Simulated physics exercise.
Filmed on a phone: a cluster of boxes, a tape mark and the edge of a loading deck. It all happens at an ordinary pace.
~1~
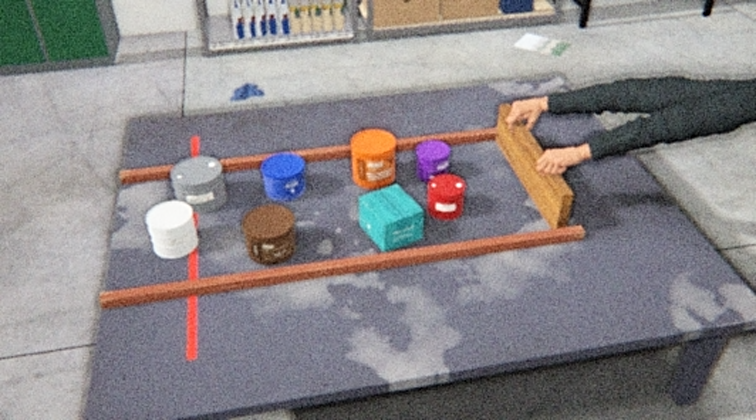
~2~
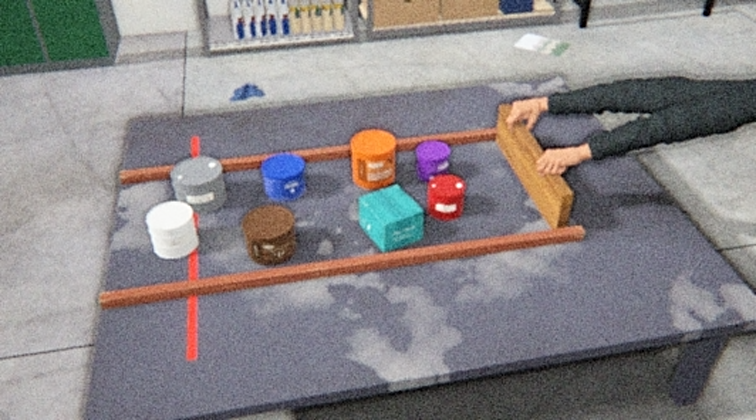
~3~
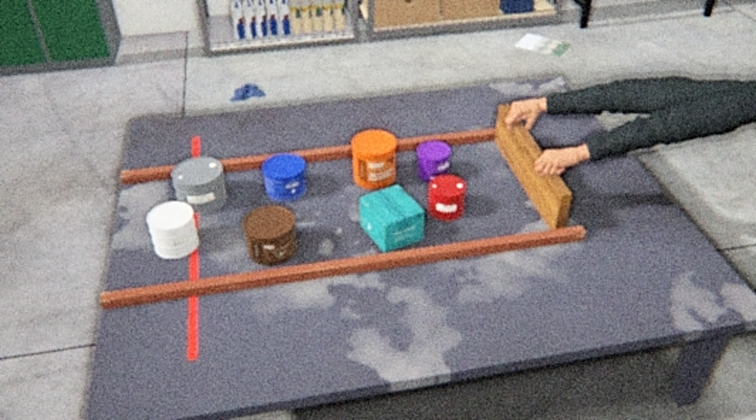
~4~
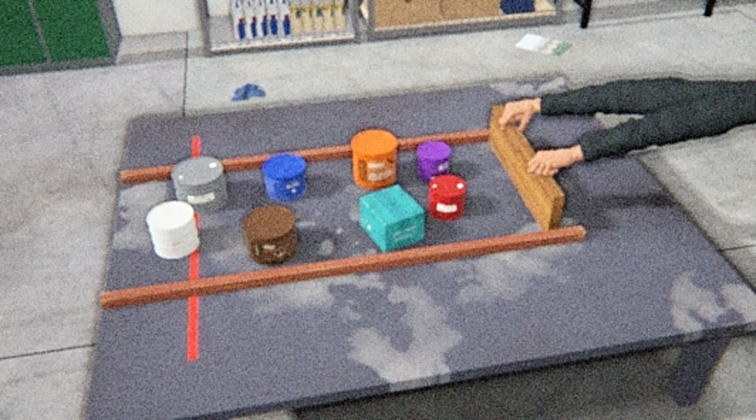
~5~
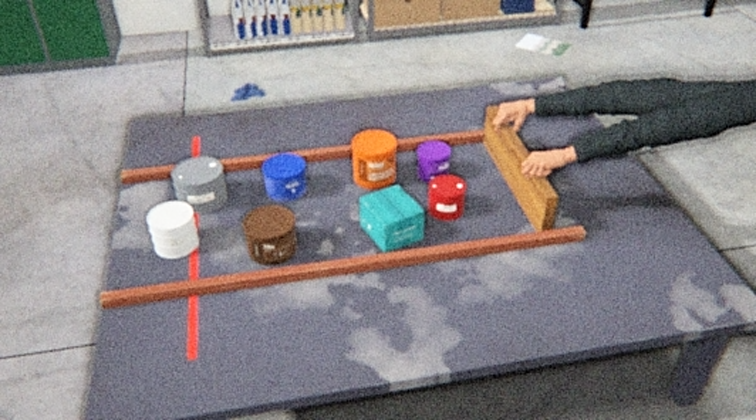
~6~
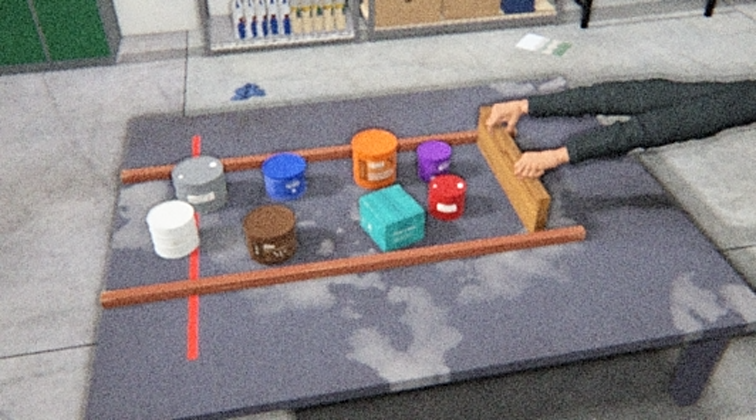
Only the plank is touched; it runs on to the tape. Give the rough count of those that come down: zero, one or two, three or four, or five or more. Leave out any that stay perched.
Outcome: The number that fall off is one or two.
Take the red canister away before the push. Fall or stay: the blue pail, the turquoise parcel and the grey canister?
The blue pail remains up, the turquoise parcel remains up, the grey canister goes over.
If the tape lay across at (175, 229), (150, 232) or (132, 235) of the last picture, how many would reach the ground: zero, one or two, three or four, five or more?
One after another: Just one or two; three or four; at least five.
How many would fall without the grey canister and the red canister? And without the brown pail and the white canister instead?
0 in the first case, 1 in the second.
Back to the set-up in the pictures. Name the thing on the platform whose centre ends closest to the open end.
The brown pail ends nearest.
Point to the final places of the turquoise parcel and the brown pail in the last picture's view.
The turquoise parcel stops around (163, 262); the brown pail around (107, 266).
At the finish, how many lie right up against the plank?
In contact: 4.
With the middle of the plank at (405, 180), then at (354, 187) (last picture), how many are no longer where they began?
At the one place 4, at the other 5.
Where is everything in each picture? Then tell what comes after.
In the first picture, white canister (173, 230); grey canister (199, 185); brown pail (270, 235); plank (530, 165); tape (193, 227).
In the second picture, grey canister (199, 185); turquoise parcel (391, 218).
In the third picture, brown pail (271, 236); purple pail (433, 162).
In the fourth picture, white canister (174, 230); red canister (447, 198).
In the fifth picture, grey canister (200, 185); orange pail (374, 160).
In the sixth picture, white canister (174, 229); grey canister (200, 185); brown pail (271, 235); plank (510, 168); tape (195, 226).
Soon after, none off yet; white canister at rest near (174, 229); grey canister at rest near (200, 185); brown pail at rest near (271, 235).
After that, none off yet; white canister at rest near (174, 229); grey canister at rest near (200, 185); brown pail moving near (266, 236).
And then, none off yet; white canister displaced a little near (166, 227); grey canister displaced about its own width near (154, 188); brown pail displaced well along near (178, 256).
In the end, the number that fall off is one or two; gone, grey canister.
